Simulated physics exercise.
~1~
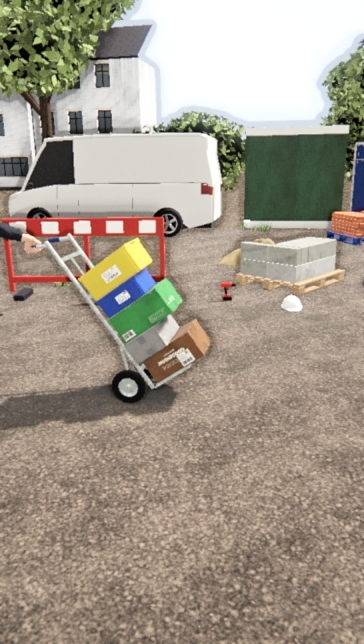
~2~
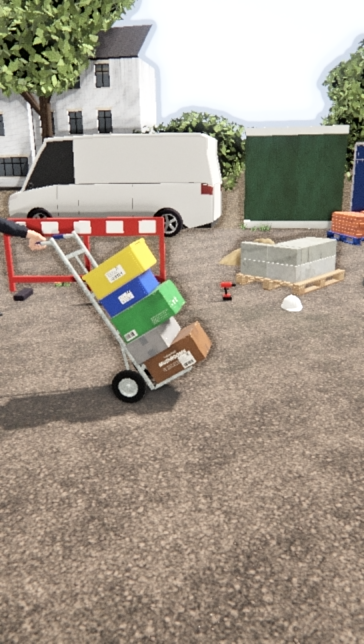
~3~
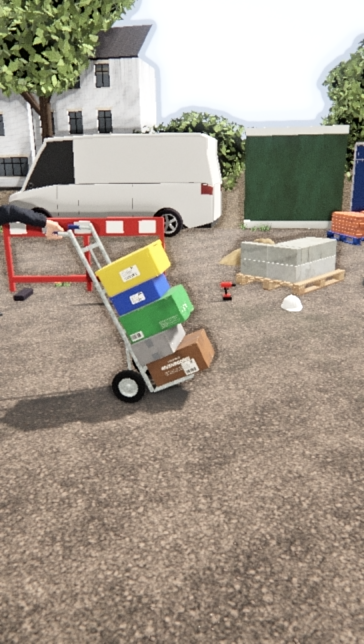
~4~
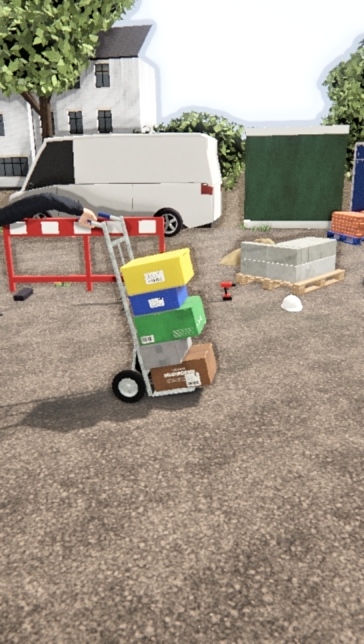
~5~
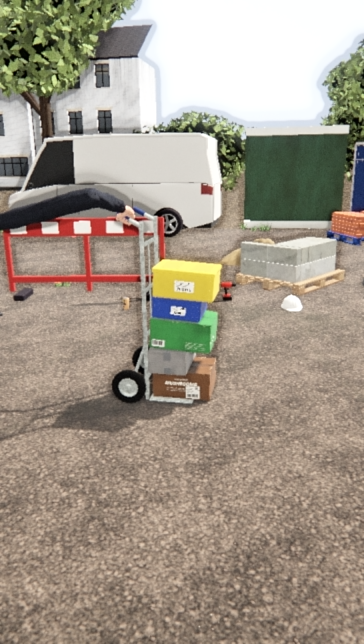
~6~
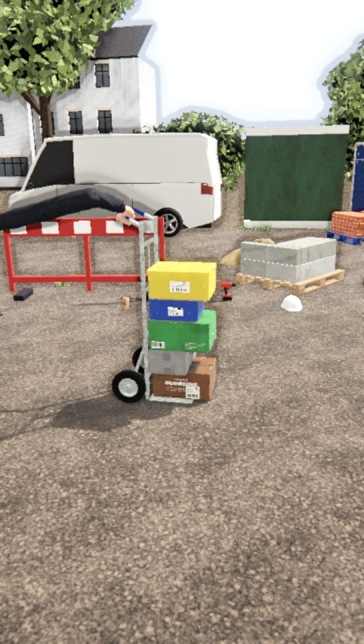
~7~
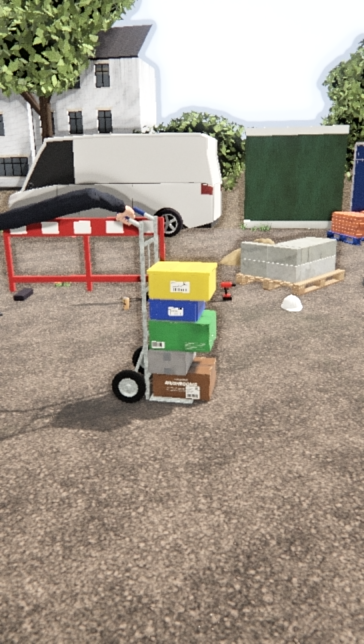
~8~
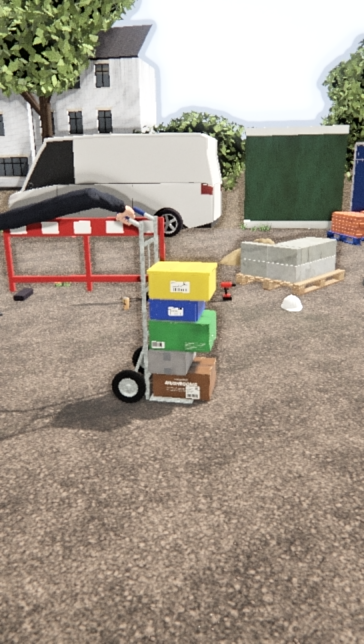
The clip opens on a hand truck leaning back to the left in a gravelly yard, loaded with a yellow box on top, then blue, green, grey and brown ones, while a hand grips its handle. Behind it are a white van, a red and white barrier and a pallet of blocks. The arm pushes the handle to the right, slowly at first and then faster, swinging the load toward upright. The truck stops abruptly as it comes upright, and the upper boxes rock slightly before settling. It ends standing still, the hand on the handle and all the boxes still stacked.
